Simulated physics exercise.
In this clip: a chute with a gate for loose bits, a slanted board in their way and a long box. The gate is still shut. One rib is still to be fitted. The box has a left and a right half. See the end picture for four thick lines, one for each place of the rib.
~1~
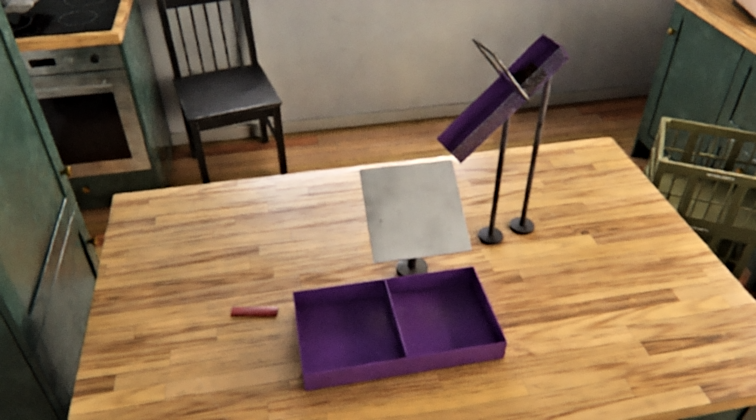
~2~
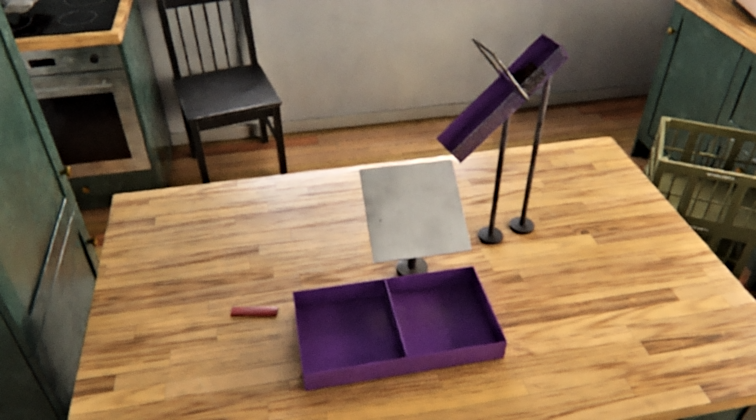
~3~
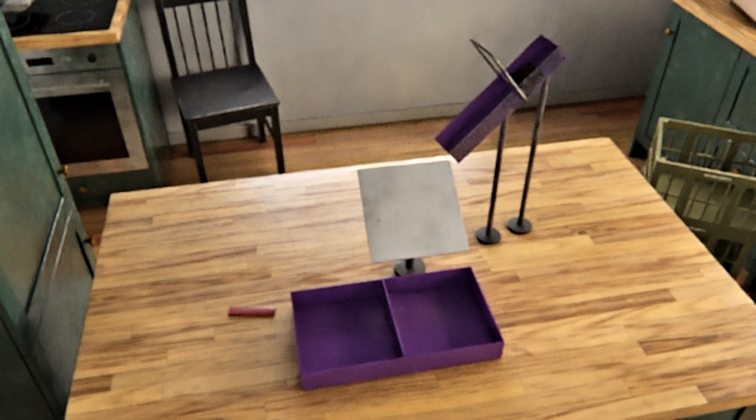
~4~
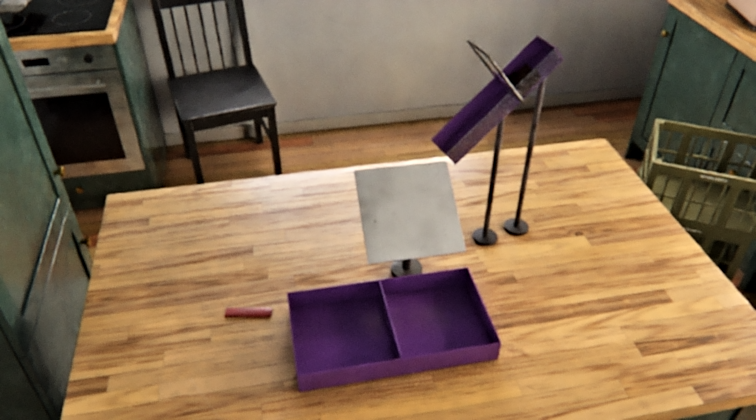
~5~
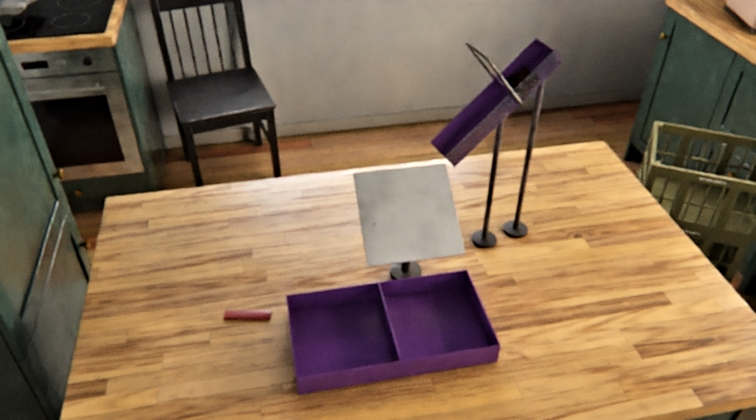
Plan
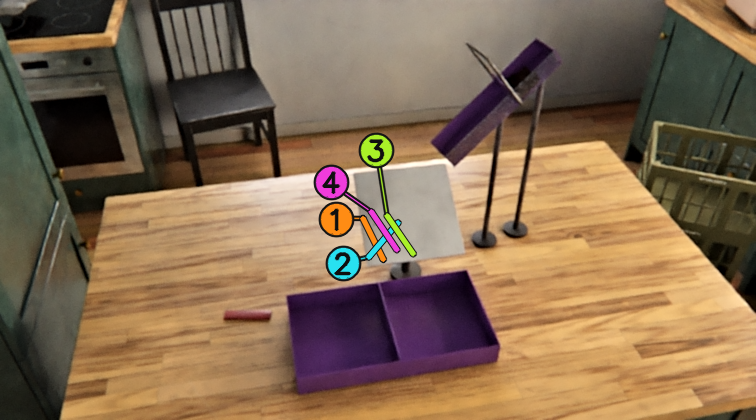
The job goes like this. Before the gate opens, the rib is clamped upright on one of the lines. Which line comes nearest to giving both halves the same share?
Line 2 does it best.
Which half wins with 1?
Right.
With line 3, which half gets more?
Right.
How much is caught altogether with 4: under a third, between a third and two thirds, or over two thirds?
Line 4 gives over two thirds.
On the marked copy, line 1 from (363, 218) to (383, 259); line 2 from (398, 222) to (368, 257); line 3 from (387, 215) to (413, 253); line 4 from (371, 211) to (396, 249).
For line 1, of what is caught, roughly a quarter in the left half, the larger part in the right.
For line 2, of what is caught, roughly half in the left half, roughly half in the right.
For line 3, of what is caught, about a tenth in the left half, the larger part in the right.
For line 4, of what is caught, just a few in the left half, almost all in the right.
